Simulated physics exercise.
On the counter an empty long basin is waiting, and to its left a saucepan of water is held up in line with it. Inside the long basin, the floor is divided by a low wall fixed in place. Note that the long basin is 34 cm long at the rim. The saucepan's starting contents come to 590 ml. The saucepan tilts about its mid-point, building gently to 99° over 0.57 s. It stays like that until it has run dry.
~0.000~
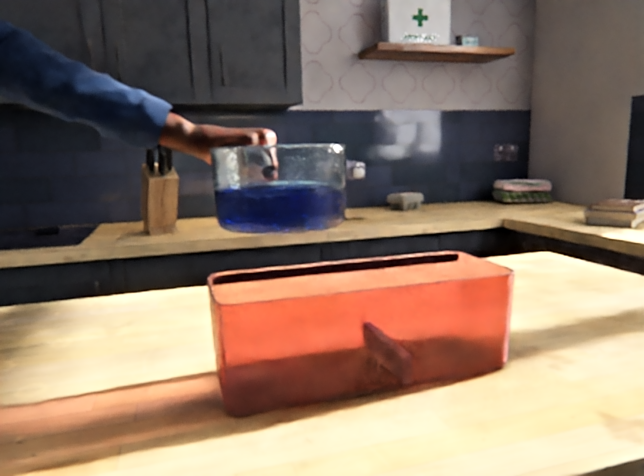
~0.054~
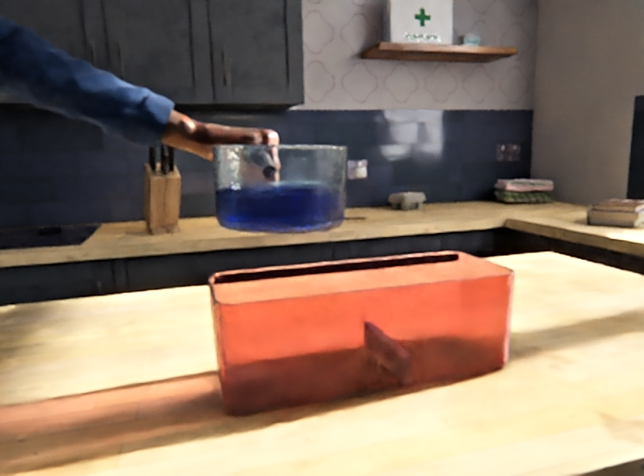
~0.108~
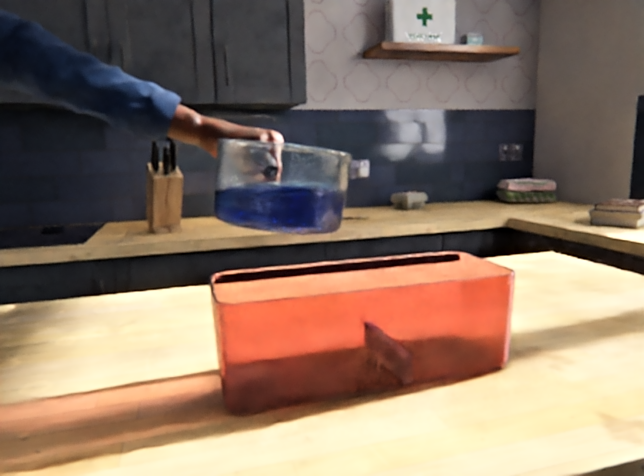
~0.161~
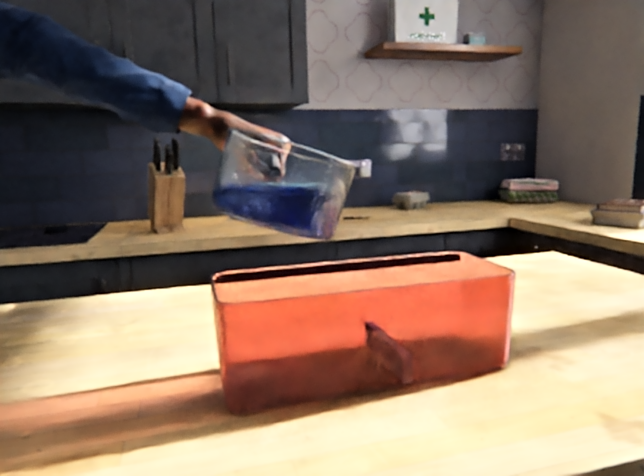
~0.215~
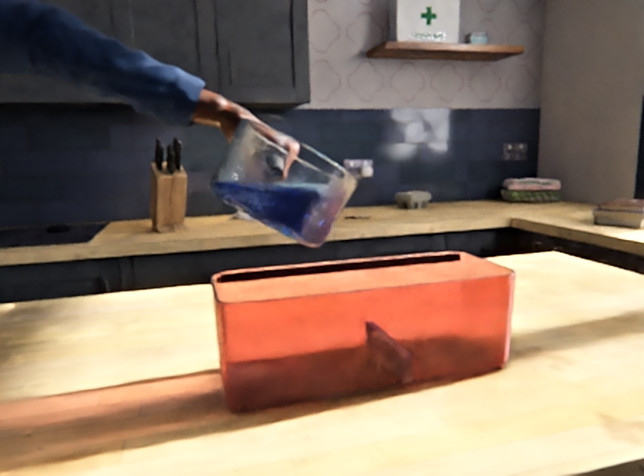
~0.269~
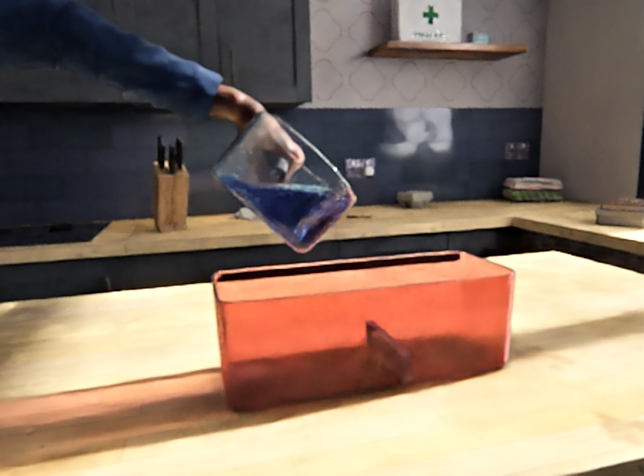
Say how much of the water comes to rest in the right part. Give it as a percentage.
About 26 per cent comes to rest there.
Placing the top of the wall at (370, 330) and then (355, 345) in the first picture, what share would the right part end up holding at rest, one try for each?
Around 65 and 85 percent, in that order.
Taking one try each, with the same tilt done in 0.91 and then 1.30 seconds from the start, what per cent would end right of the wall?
Some 40 and 45 per cent, in that order.
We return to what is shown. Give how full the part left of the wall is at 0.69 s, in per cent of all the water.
Roughly 54 per cent.
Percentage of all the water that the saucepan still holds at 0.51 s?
At that time about 36 in a hundred parts are still held.
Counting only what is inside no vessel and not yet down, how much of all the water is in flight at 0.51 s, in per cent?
Some 30 per cent, I reckon.
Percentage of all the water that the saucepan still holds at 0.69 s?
Close to 14 in a hundred.
After 0.51 s the tilt is 96° and 36 per cent is still to pour, 25 is left of the wall and 9 right of it.
After 0.69 s the tilt is 99° and 14 per cent is still to pour, 54 is left of the wall and 26 right of it.
After 0.87 s the tilt is 99° and 3 per cent is still to pour, 65 is left of the wall and 24 right of it.
After 1.07 s the tilt is 99° and 1 per cent is still to pour, 72 is left of the wall and 25 right of it.
In the end 72 per cent lies left of the wall, 26 right of it and 2 outside.
